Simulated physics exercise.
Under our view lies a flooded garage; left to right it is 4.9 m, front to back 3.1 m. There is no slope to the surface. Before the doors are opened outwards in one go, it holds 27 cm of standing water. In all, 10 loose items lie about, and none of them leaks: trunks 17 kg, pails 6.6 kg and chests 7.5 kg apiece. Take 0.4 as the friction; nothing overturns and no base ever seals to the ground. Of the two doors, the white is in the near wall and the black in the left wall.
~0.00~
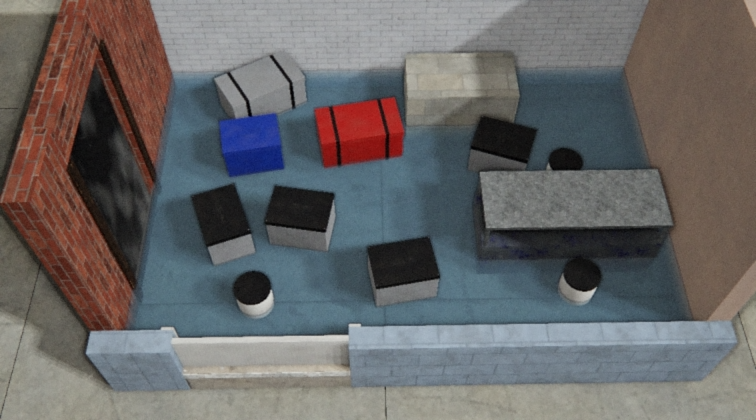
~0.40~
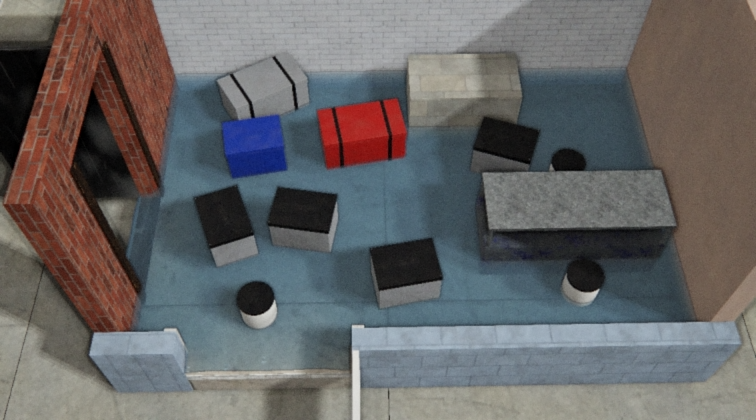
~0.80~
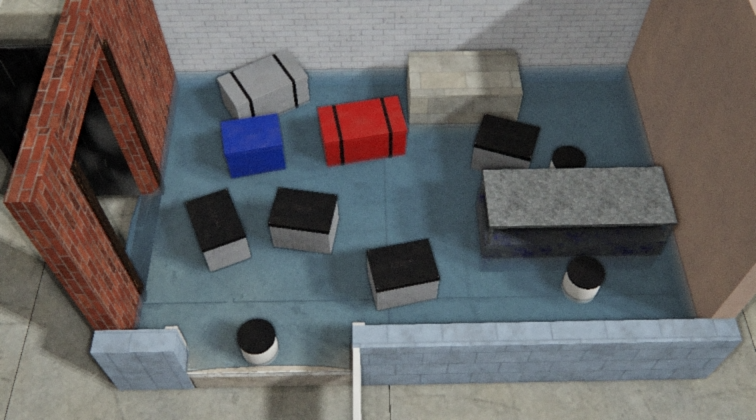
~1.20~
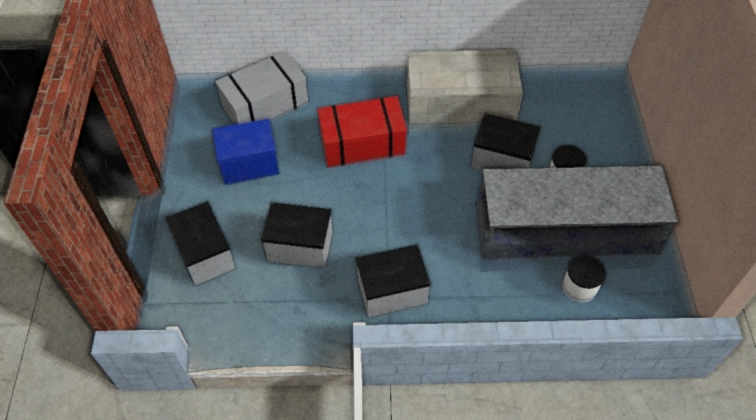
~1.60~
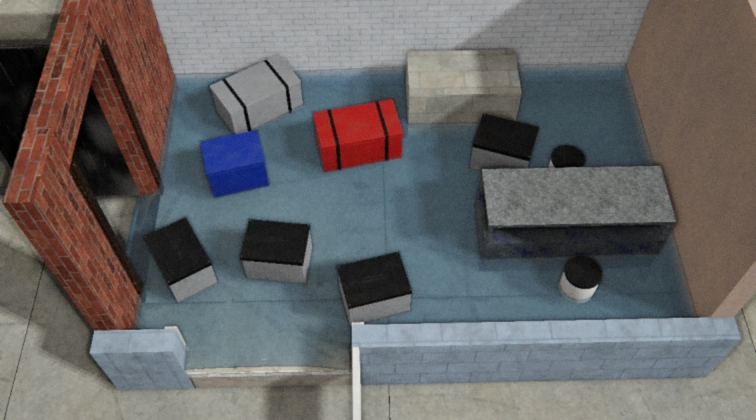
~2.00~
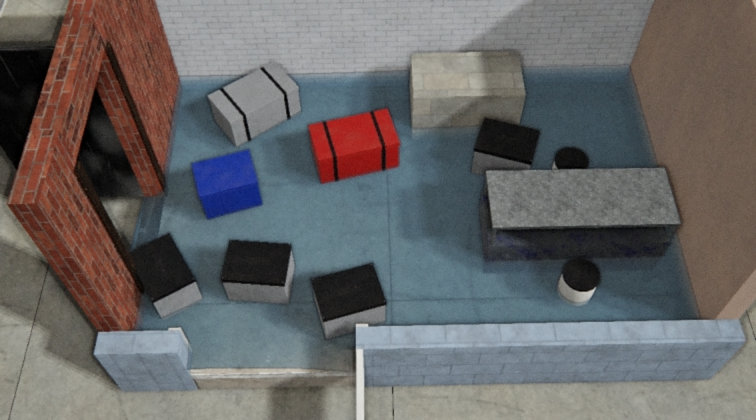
Both doors swung open on a flooded garage, and a small black-topped pail slipped out through the front doorway, then black-topped boxes drifted toward the openings, with the blue chest and red trunk trailing slightly.
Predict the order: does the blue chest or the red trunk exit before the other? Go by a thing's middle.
It is the blue one that exits before the other.
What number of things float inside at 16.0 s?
0 at that moment.
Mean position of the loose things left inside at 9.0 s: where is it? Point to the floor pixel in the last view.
Close to (313, 306).
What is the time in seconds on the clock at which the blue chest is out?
Estimate: Close to 3.5 s.
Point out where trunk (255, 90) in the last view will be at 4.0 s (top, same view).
Close to pixel (209, 134).
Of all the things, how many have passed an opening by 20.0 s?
I count 10 of them.
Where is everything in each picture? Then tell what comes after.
In the first picture, the blue chest at (250, 133), afloat; the red trunk at (359, 120), afloat; about 3700 L in view; 0 of 10 have shifted.
In the second picture, the blue chest at (253, 134) floats; the red trunk at (361, 121), afloat; about 3610 L in view; 1 of 10 have shifted.
In the third picture, the blue chest at (251, 133) floats; the red trunk at (362, 119) floats; about 3460 L in view; 2 of 10 have shifted.
In the fourth picture, the blue chest at (244, 139) floats, 11 cm from its start; the red trunk at (362, 119), afloat; about 3330 L in view; 5 of 10 have shifted.
In the fifth picture, the blue chest at (232, 151), afloat, 26 cm from its start; the red trunk at (358, 123) floats, 5 cm from its start; about 3200 L in view; 6 of 10 have shifted.
In the sixth picture, the blue chest at (224, 173), afloat, 49 cm from its start; the red trunk at (354, 134) floats, 17 cm from its start; about 3090 L in view; 8 of 10 have shifted.
After 4.0 s the blue chest has gone out (at 3.4 s); the red trunk is near (278, 174), 1.0 m from its start, afloat; 4 of 10 are out; 6 afloat.
After 9.0 s the blue chest has gone out (at 3.4 s); the red trunk has gone out (at 8.6 s); 8 of 10 are out; 2 afloat.
After 16.0 s the blue chest has gone out (at 3.4 s); the red trunk has gone out (at 8.6 s); 10 of 10 are out; 0 afloat.
After 20.0 s the blue chest has gone out (at 3.4 s); the red trunk has gone out (at 8.6 s); 10 of 10 are out; 0 afloat.
